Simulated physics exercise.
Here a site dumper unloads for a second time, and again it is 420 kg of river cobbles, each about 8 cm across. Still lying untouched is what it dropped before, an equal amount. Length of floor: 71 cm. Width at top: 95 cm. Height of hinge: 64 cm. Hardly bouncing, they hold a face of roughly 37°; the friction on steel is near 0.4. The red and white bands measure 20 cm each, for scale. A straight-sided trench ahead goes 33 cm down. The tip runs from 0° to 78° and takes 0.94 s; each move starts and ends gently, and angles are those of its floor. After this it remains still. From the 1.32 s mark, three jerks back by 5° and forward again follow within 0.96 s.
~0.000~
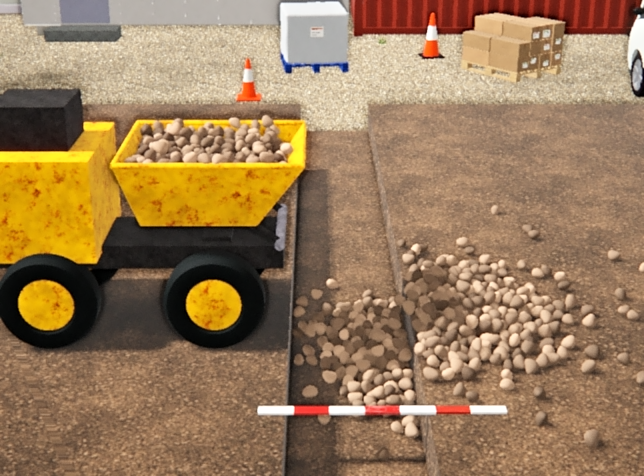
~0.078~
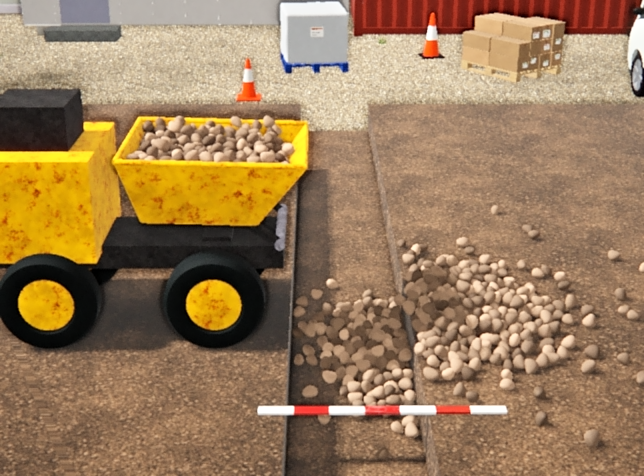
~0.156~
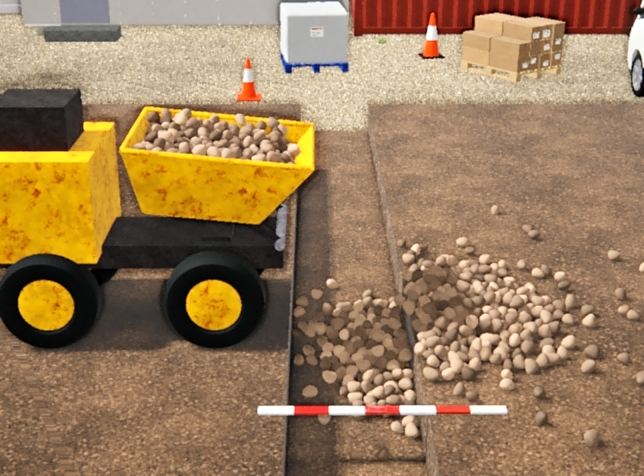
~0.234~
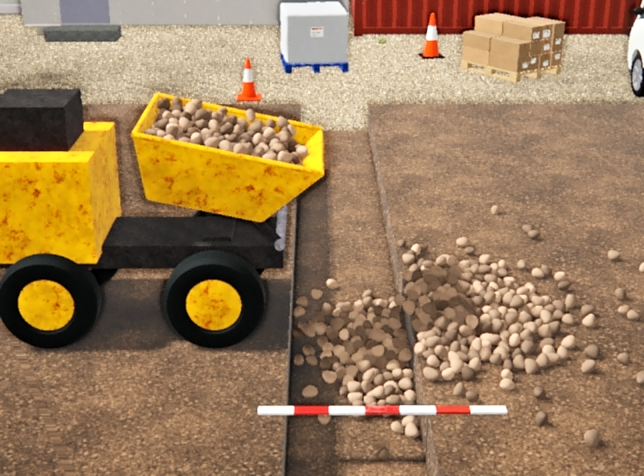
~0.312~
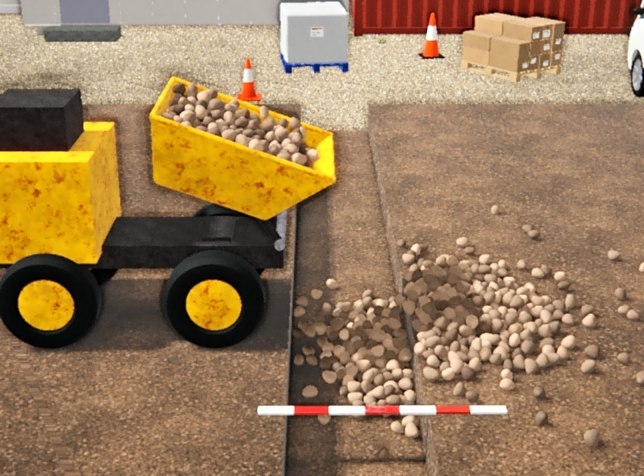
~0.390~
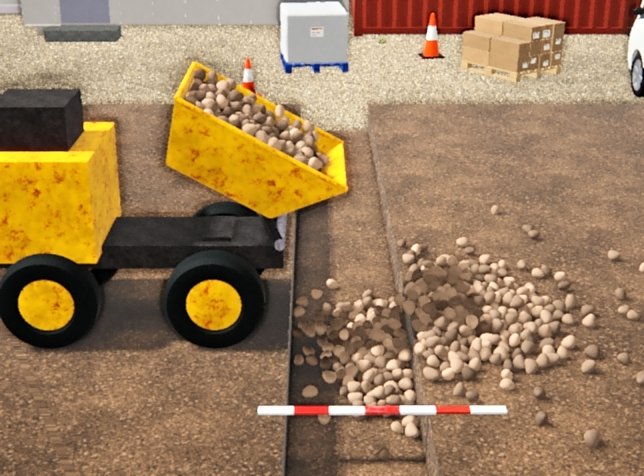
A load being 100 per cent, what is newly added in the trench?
About 41 per cent is added.
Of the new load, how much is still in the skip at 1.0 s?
It keeps some 60 percent of its load.
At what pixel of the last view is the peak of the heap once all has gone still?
Near (460, 283).
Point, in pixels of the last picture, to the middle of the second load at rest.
Roughly at pixel (440, 307).
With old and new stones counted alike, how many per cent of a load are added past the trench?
That comes to about 60 % of a load.
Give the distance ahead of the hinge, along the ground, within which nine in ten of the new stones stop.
About 180 centimetres ahead of it.
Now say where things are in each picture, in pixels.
The first picture shows lip at (303, 166), floor tilted 0°, highest stones at (212, 130). The earlier load is highest near (446, 288), 17 cm above ground level, 39 % in the trench, 61 % past the trench.
In the second picture, the skip is at 2°, its lip at (306, 167); the top of the load is at (191, 126); the stones move at 0.4 m/s on average.
The third picture shows lip at (313, 169), floor tilted 6°, highest stones at (171, 121); the stones move at 0.7 m/s on average.
The fourth picture shows lip at (323, 174), floor tilted 12°, highest stones at (181, 109); the stones move at 1.0 m/s on average.
The fifth picture shows lip at (335, 180), floor tilted 20°, highest stones at (193, 97); the stones move at 1.2 m/s on average.
In the sixth picture, the skip is at 29°, its lip at (346, 190); the top of the load is at (205, 83); the stones move at 1.4 m/s on average.
After 0.7 s the floor is at 65°; in per cent of one load, 100 in the skip, 40 in the trench, 61 past the trench; the foremost stones are past the picture's edge.
After 1.0 s the floor is at 78°; in per cent of one load, 60 in the skip, 53 in the trench, 87 past the trench; the foremost stones are past the picture's edge.
After 2.7 s the floor is at 78°; in per cent of one load, 0 in the skip, 81 in the trench, 120 past the trench; the foremost stones are past the picture's edge.
After 5.3 s the floor is at 78°; in per cent of one load, 0 in the skip, 81 in the trench, 120 past the trench; the foremost stones are past the picture's edge. Net gain in the trench, 41.
